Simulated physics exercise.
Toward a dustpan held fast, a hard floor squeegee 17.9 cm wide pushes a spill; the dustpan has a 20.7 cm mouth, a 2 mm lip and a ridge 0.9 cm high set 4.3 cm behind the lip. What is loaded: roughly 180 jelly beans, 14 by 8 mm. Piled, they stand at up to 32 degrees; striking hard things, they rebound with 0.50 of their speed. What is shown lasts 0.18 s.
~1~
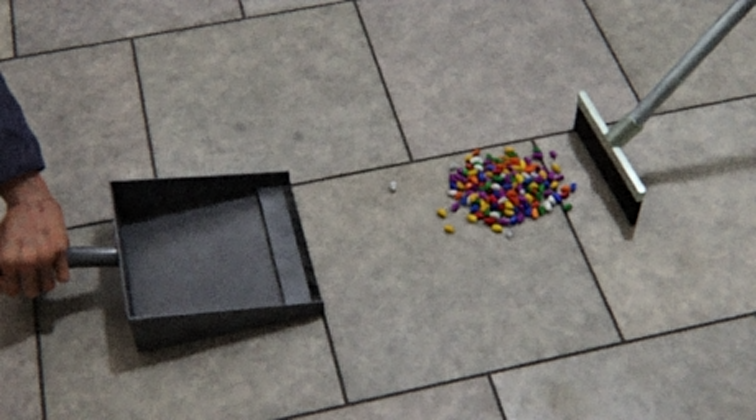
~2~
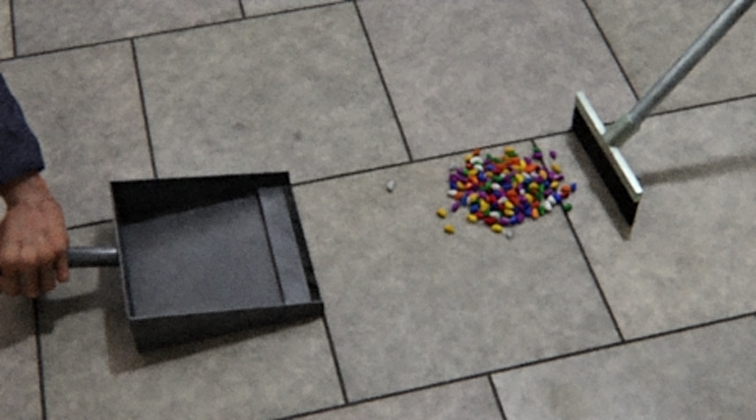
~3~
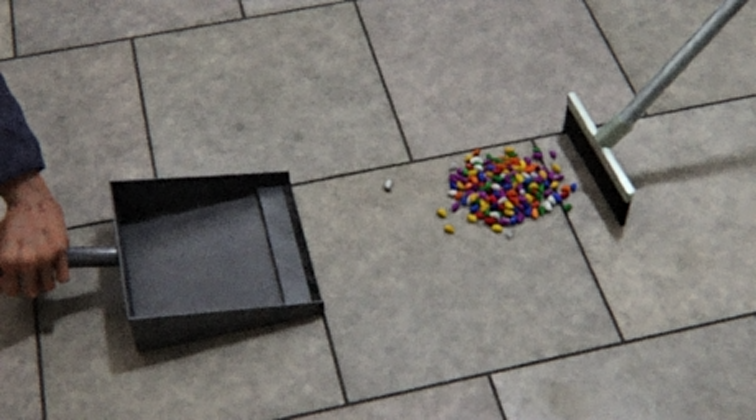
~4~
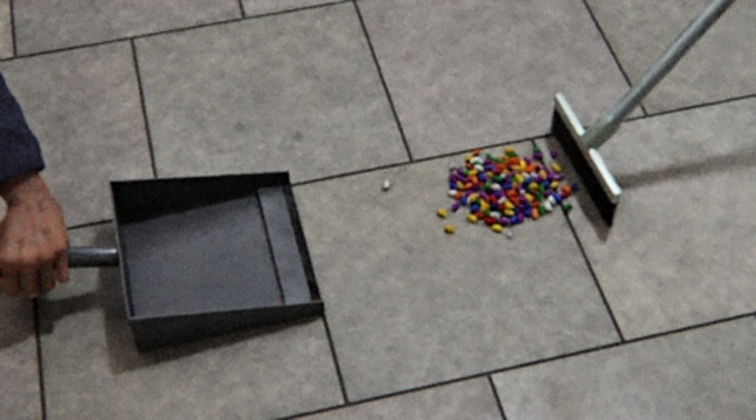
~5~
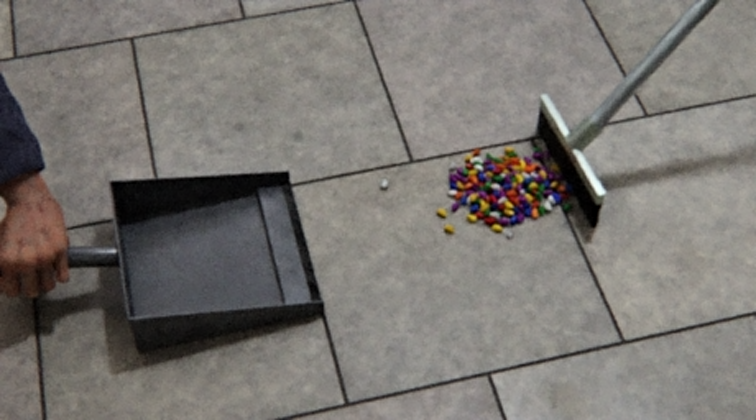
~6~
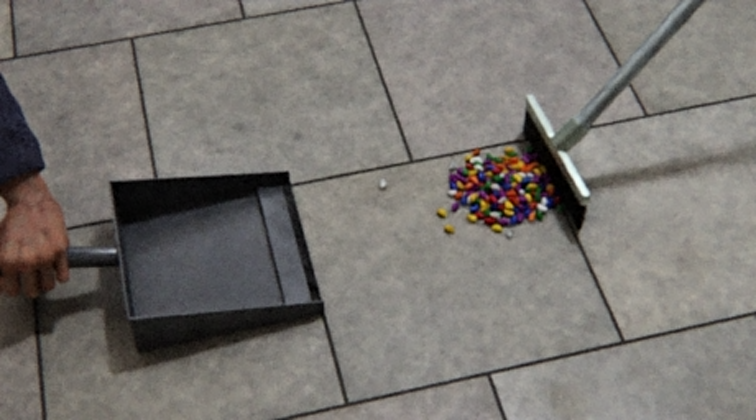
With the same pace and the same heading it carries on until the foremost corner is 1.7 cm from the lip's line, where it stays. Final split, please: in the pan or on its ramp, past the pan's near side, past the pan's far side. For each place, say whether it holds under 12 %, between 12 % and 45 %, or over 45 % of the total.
Outcome: Pan: An intermediate share; near side: A minor share; far side: An intermediate share.
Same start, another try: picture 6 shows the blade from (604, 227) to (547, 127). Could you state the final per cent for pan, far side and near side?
The pan gets 0, the far side 0 and the near side 25.
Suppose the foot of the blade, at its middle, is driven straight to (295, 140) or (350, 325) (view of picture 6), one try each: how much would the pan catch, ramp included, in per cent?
Around 0 per cent, and around 15 per cent.
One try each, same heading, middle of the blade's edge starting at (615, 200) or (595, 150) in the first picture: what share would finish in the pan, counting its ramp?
Around 40 percent, then around 15 percent.
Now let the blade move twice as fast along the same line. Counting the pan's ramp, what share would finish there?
I'd guess it lands at about 35 per cent.
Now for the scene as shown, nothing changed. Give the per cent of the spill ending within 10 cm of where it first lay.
About 5 %.
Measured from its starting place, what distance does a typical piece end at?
The figure is about 28 cm.
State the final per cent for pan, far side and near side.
Final shares - pan: 30%, near side: 5%, far side: 20%.
Then, 0.29 s after the last picture, middle of the blade 18 cm from the lip; 0 % over the lip, far side 10 %, near side 0 %.
Then, 0.49 s after the last picture, middle of the blade 8 cm from the lip; 0 % over the lip, far side 15 %, near side 5 %.
Then, 0.80 s after the last picture, middle of the blade 2 cm from the lip; 30 % over the lip, far side 20 %, near side 5 %.
In the end, pan 30 %, near side 5 %, far side 20 %, in front of the lip or behind the blade 50 %.
